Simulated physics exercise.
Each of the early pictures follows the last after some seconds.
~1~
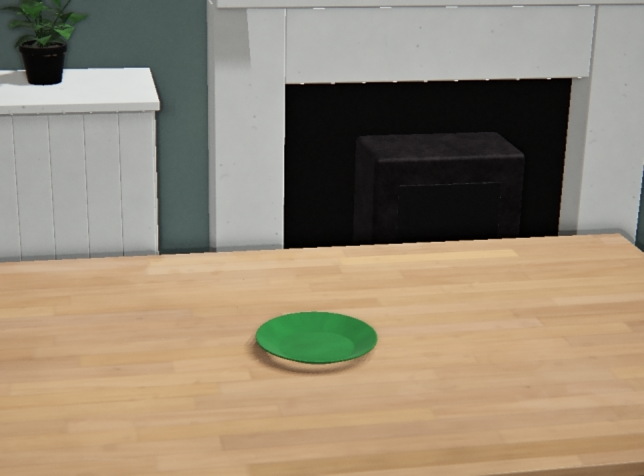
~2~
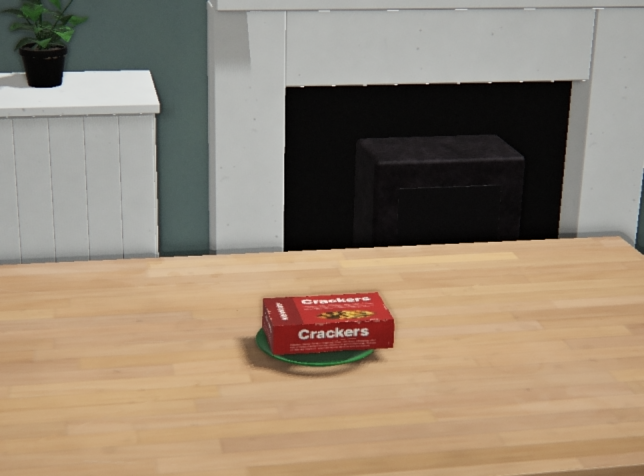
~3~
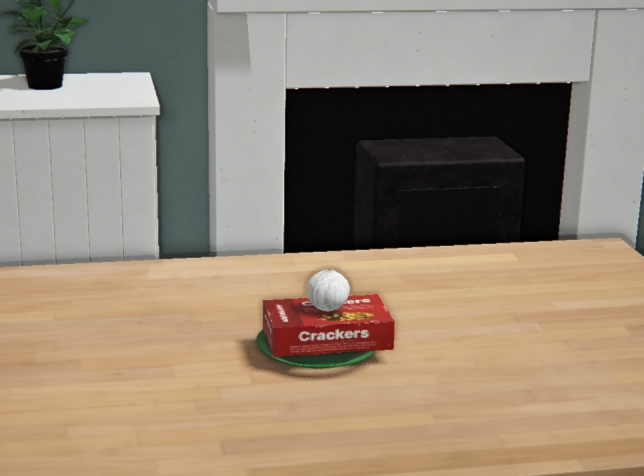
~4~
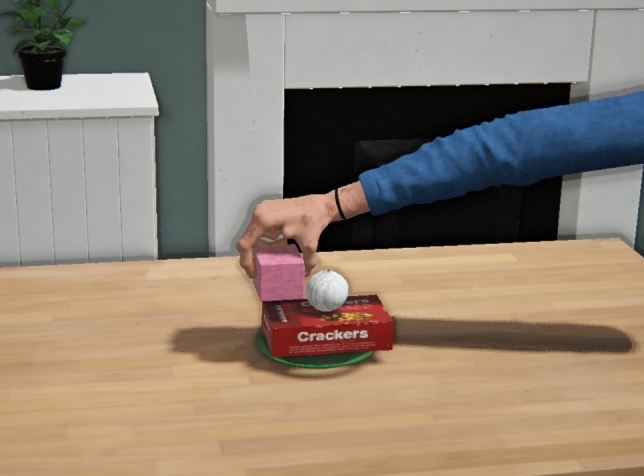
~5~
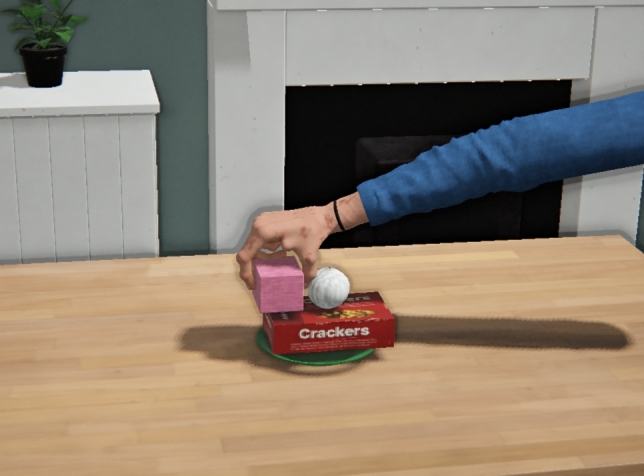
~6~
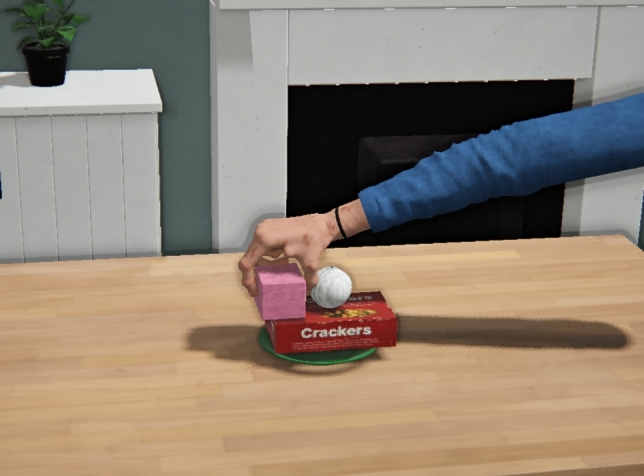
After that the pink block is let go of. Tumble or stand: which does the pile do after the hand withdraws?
It stands.
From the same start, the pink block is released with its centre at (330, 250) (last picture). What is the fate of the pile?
Afterwards the pile tumbles over.
Then, 0.20 s past the last view, nothing moves.
Then, 0.60 s past the last view, pink block resting near (280, 291).
Finally, all 4 still in place. Final places as the last picture's camera would see them, pink block near (280, 291). The pile keeps its balance.
